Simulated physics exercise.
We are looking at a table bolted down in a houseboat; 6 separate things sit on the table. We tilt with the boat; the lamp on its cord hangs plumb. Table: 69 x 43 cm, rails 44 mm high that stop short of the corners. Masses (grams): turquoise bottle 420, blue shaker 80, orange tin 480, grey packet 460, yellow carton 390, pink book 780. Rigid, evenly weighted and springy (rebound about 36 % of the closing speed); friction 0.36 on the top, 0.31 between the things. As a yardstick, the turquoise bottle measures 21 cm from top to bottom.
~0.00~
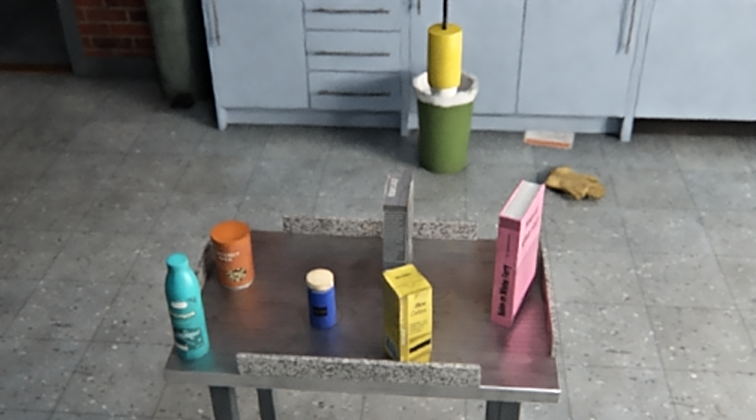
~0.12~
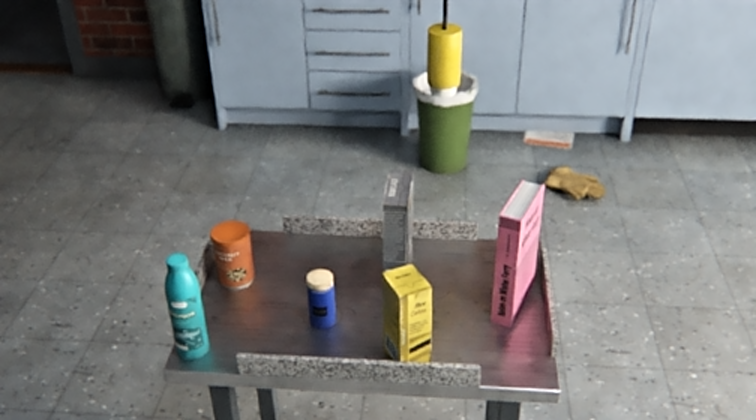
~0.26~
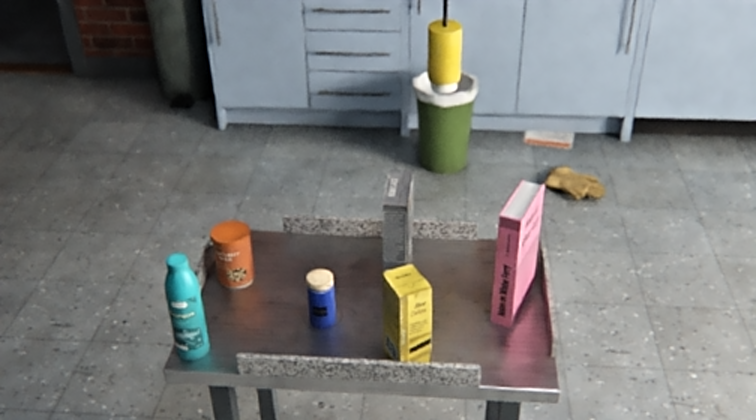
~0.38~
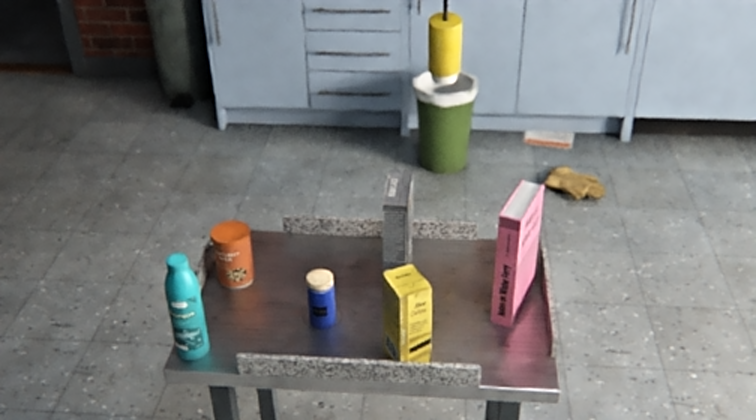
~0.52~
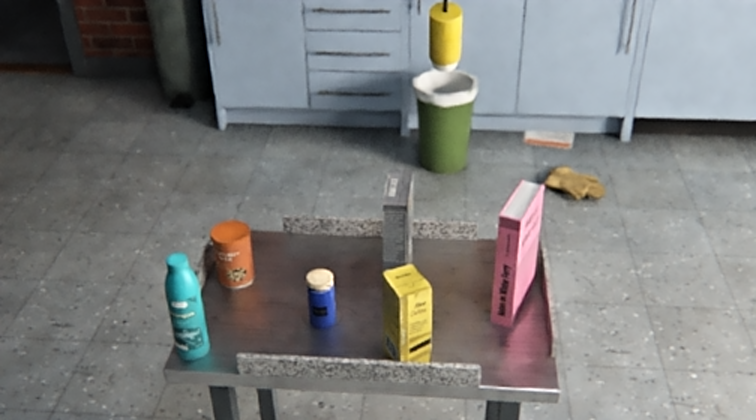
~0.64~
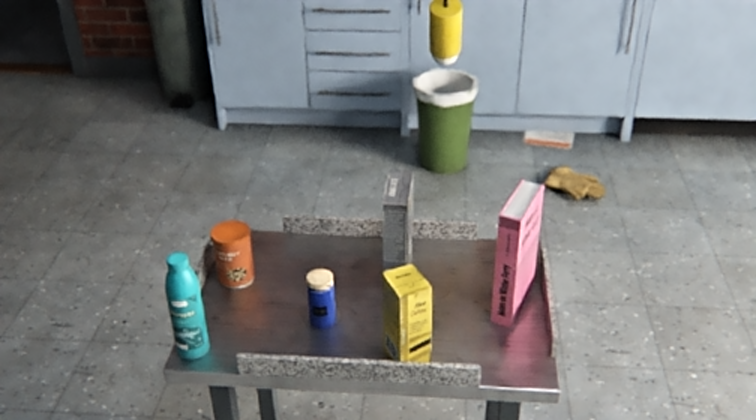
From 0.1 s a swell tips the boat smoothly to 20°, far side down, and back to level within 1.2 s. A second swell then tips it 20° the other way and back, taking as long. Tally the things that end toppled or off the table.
Lost: Just one.
After 1.04 s, boat heeled 8°, far side down; turquoise bottle tipped 52° from how it sat near (201, 280).
After 1.24 s, boat level; turquoise bottle tipped 75° from how it sat near (213, 279).
After 2.14 s, boat heeled 13°, near side down; turquoise bottle on its side near (213, 306); orange tin slid 2 cm.
At rest (3.0 s), tipped over on the table, turquoise bottle; the other 5 in place, give or take 5 cm. Seen from the same camera at the end, turquoise bottle near (208, 310), blue shaker near (321, 299).
